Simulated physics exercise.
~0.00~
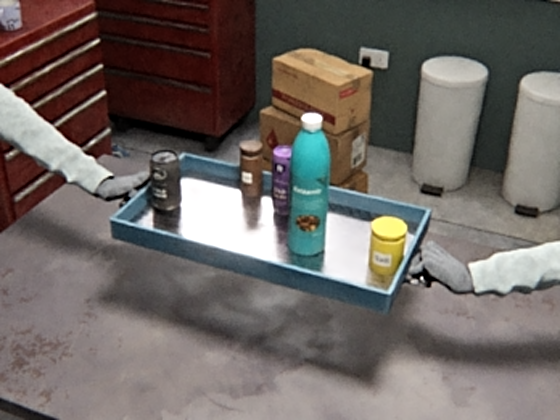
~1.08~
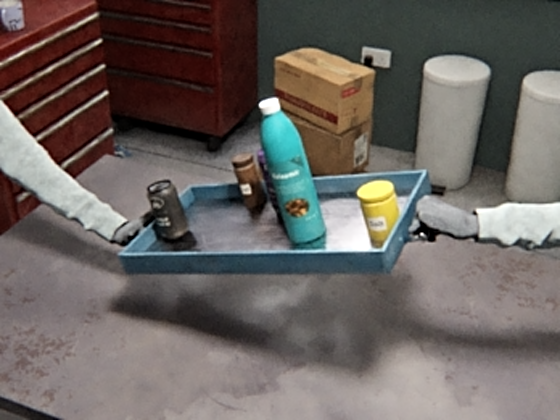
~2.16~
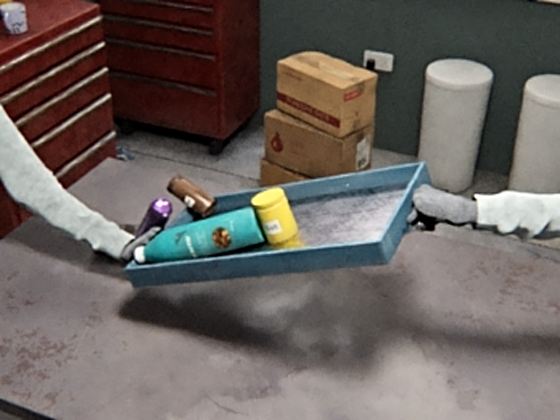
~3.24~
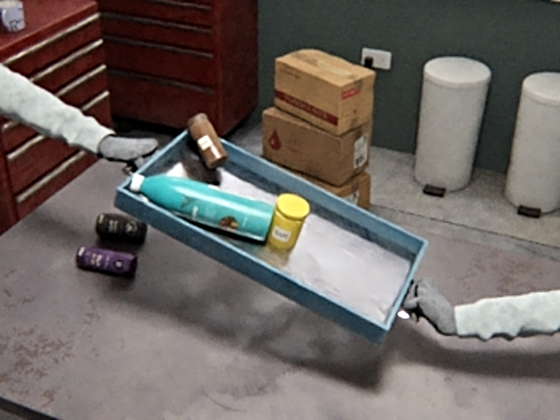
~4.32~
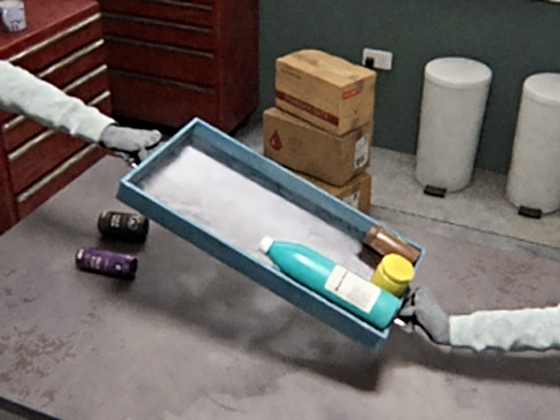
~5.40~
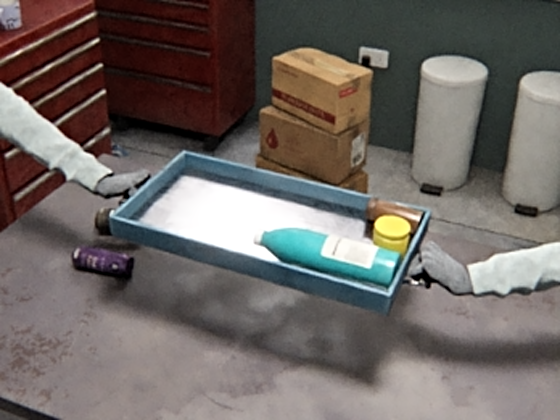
A blue tray held by two gloved hands tipped down to the left, toppling a turquoise bottle and spilling a black can and a purple can, then tipped right and levelled, leaving the bottle and brown shaker lying beside the upright yellow jar.
